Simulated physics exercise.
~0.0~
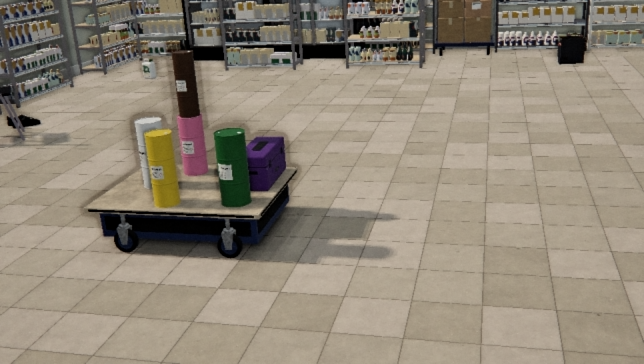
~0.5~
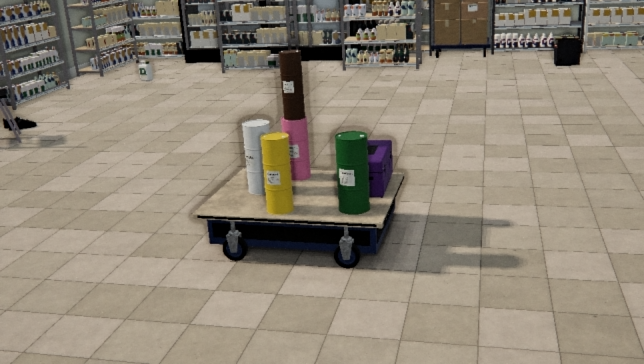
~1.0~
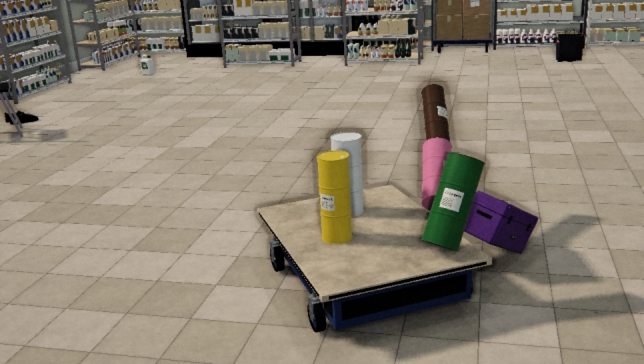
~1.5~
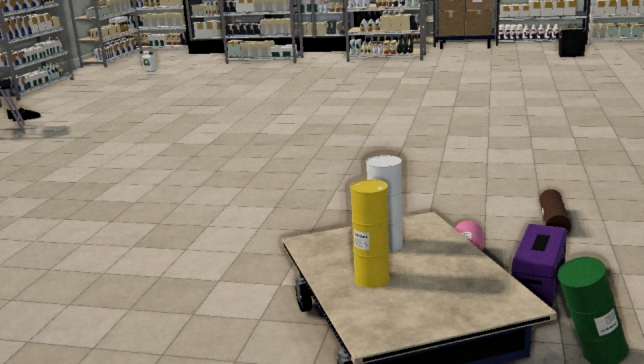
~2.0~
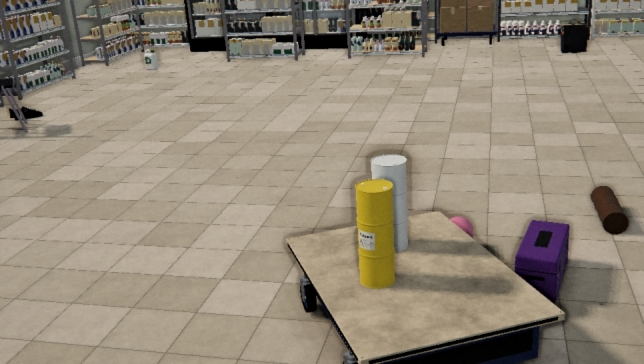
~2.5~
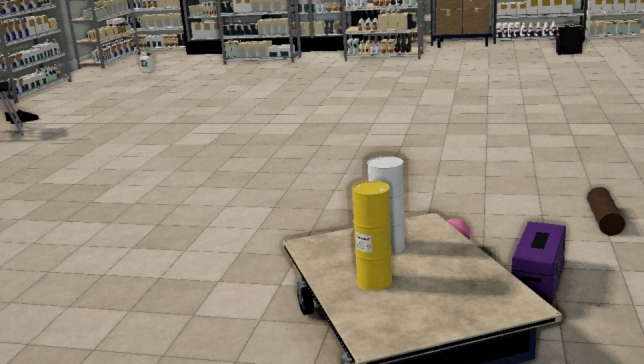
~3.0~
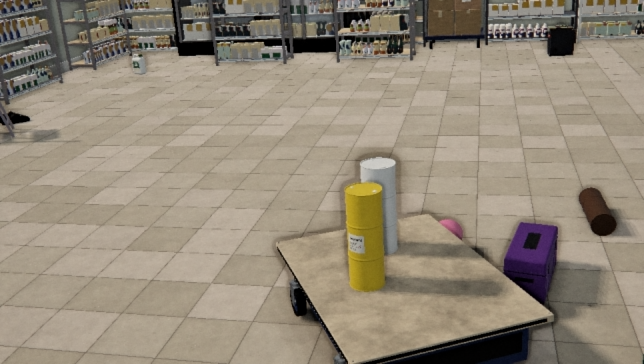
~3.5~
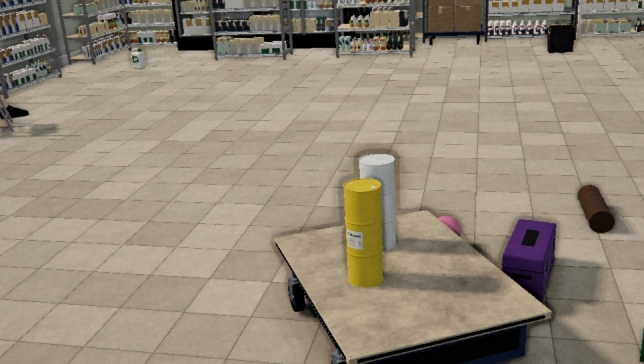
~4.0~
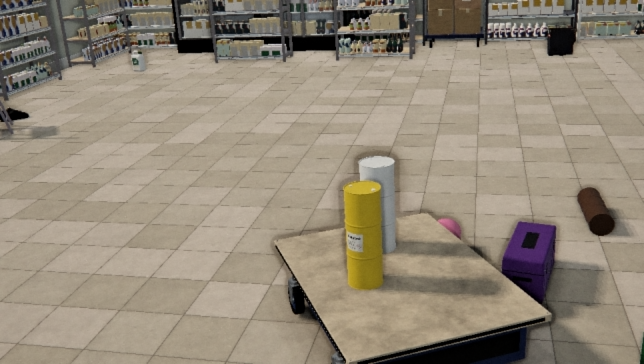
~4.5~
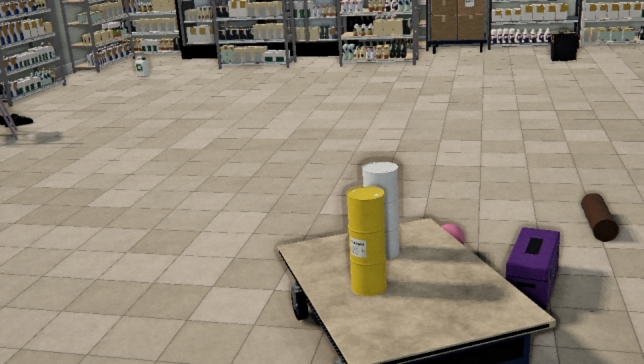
A flat, dark-framed cart with a bare-edged deck rolls across the beige tiled floor of a store lined with stocked shelves, seen from slightly above by a gently swaying camera. It carries yellow, white and green canisters, a brown canister stacked on a pink one, and a purple toolbox. The cart moves right, then swings toward the viewer, and the brown, pink and green canisters tip as the toolbox slides off. All four land on the floor to the right, the brown one rolling farther away. The cart stops with the yellow and white canisters still upright aboard.
